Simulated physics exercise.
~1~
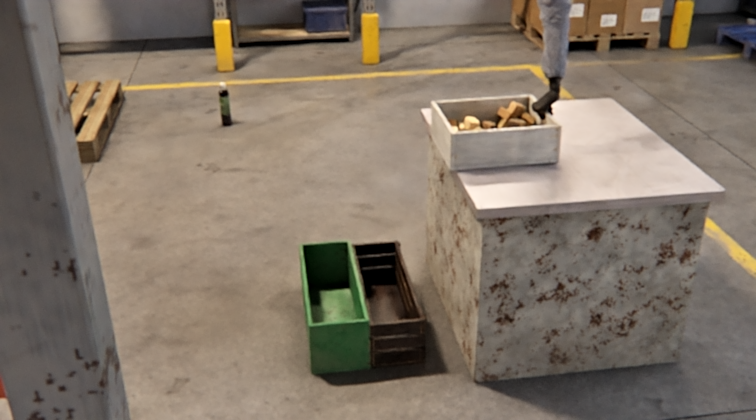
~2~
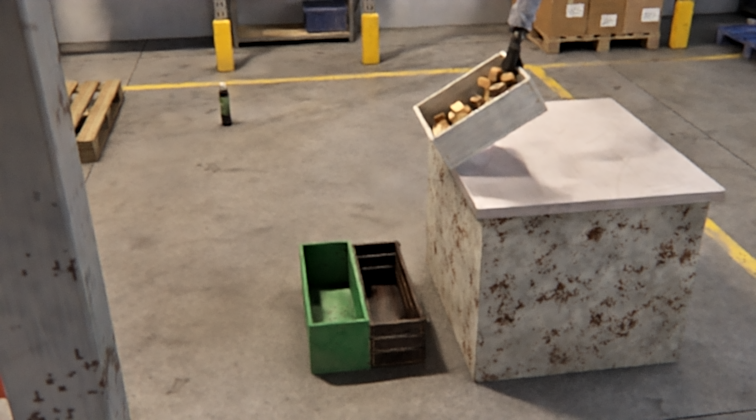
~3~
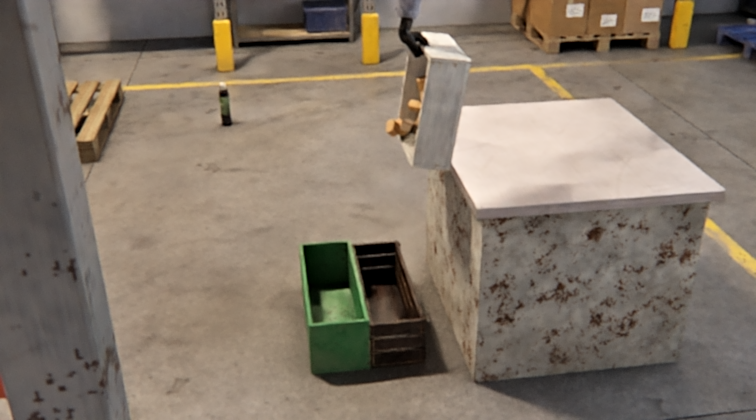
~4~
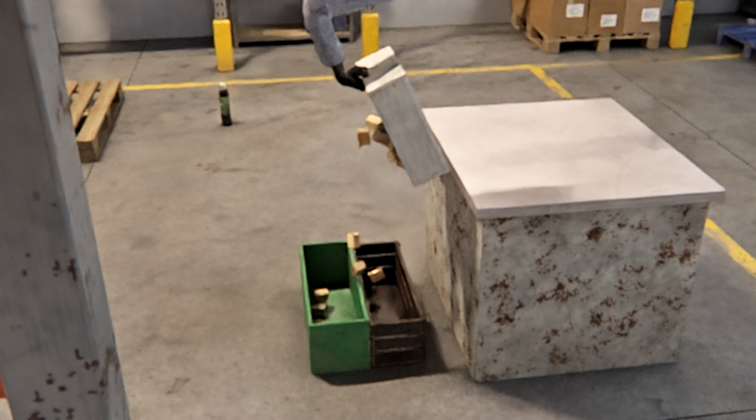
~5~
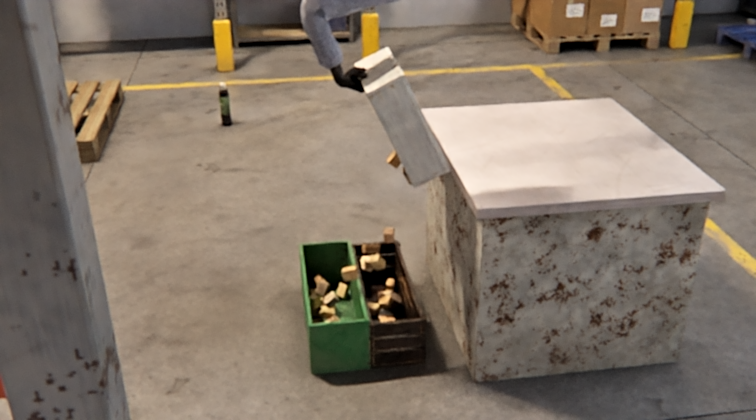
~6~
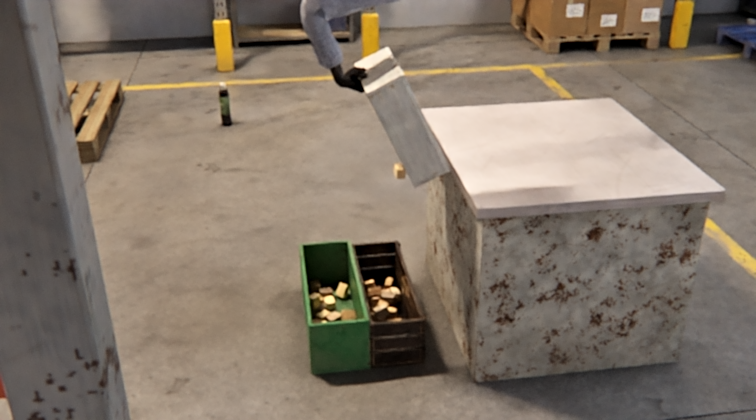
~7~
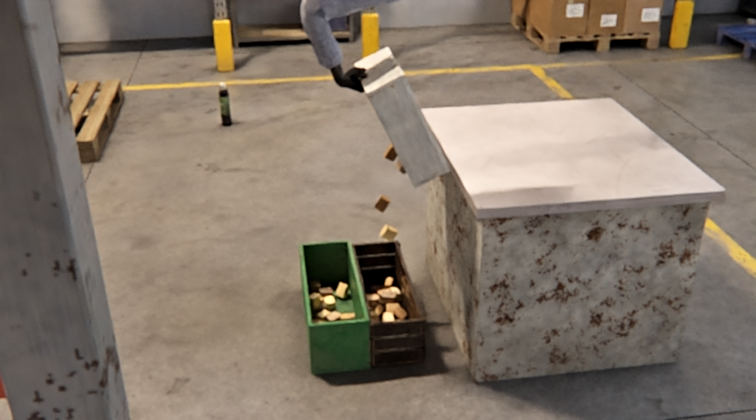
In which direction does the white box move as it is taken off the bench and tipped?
The white box moves to the left, as the viewer sees it.
